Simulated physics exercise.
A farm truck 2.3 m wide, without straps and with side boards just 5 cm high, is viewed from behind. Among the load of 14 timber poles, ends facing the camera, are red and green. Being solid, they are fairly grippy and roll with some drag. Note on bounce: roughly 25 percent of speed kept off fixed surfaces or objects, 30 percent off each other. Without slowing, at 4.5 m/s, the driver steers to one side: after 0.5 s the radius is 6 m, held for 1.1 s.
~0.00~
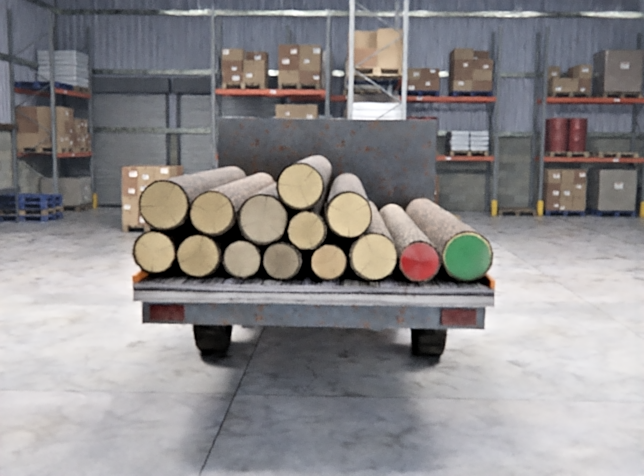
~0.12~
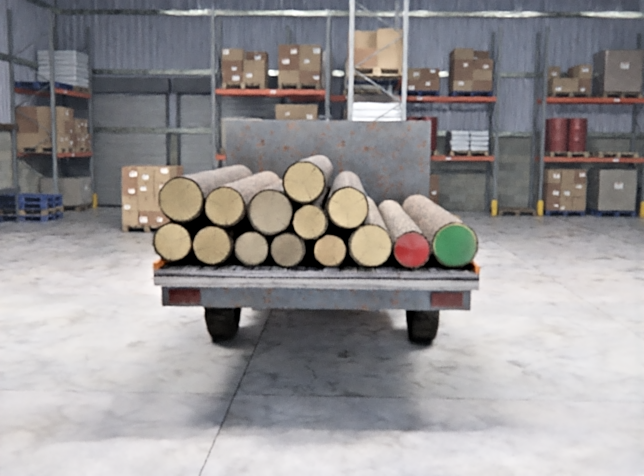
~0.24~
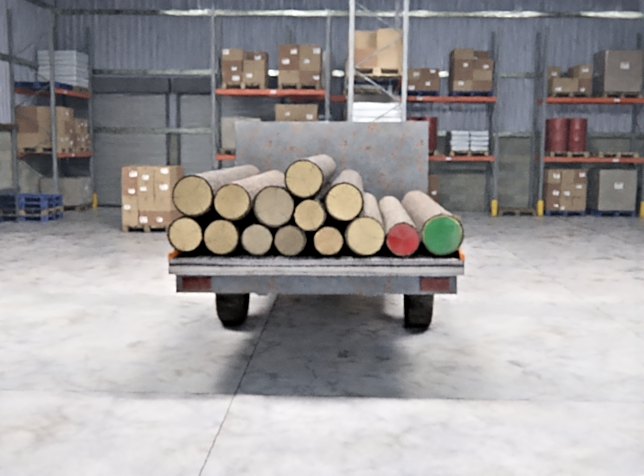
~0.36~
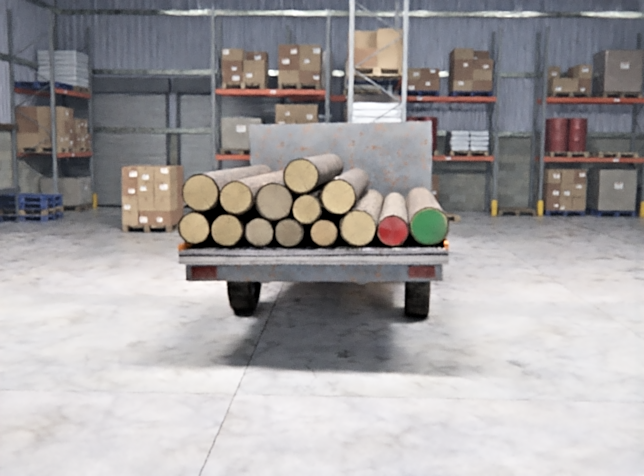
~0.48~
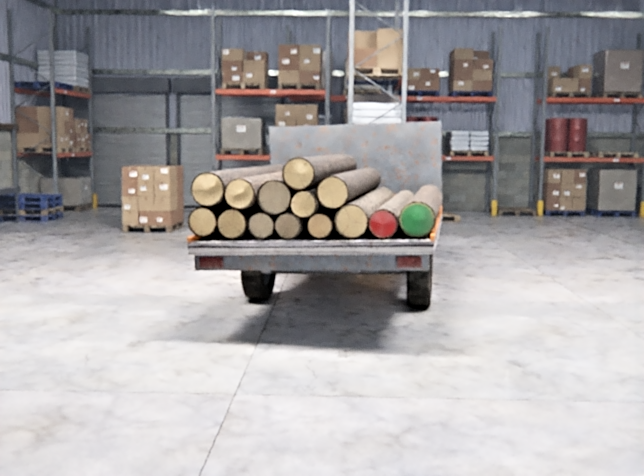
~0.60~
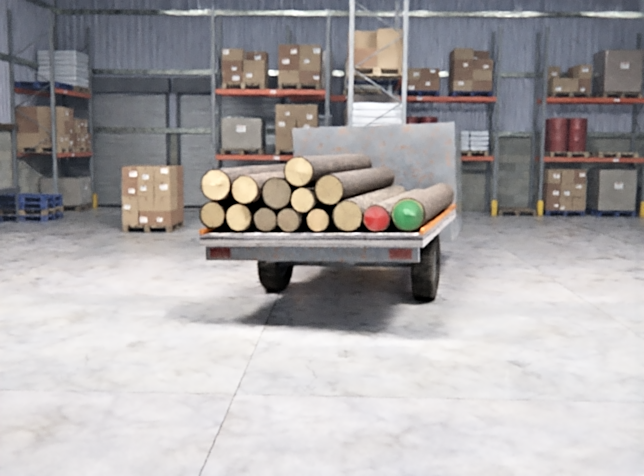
A flatbed truck carrying stacked timber poles drives away across a warehouse floor, then turns right.
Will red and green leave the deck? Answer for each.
Result - red stays where it is; Green stays where it is.
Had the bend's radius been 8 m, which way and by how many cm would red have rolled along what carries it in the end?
Some 45 cm leftwards.
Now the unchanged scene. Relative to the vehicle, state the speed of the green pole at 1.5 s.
Roughly 1.0 m/s.
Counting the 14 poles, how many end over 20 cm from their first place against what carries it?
That makes 14 in total.
By 1.5 s, red is on the deck, 90 cm from the right edge, rolling left; green is on the deck, 60 cm from the right edge, rolling left; 4 of 14 are off.
By 2.6 s, red is on the deck, 95 cm from the left edge; green is on the deck, 105 cm from the right edge; 8 of 14 are off.
Finally (4.0 s), red is on the deck, 95 cm from the left edge; green is on the deck, 100 cm from the right edge; 8 of 14 are off.
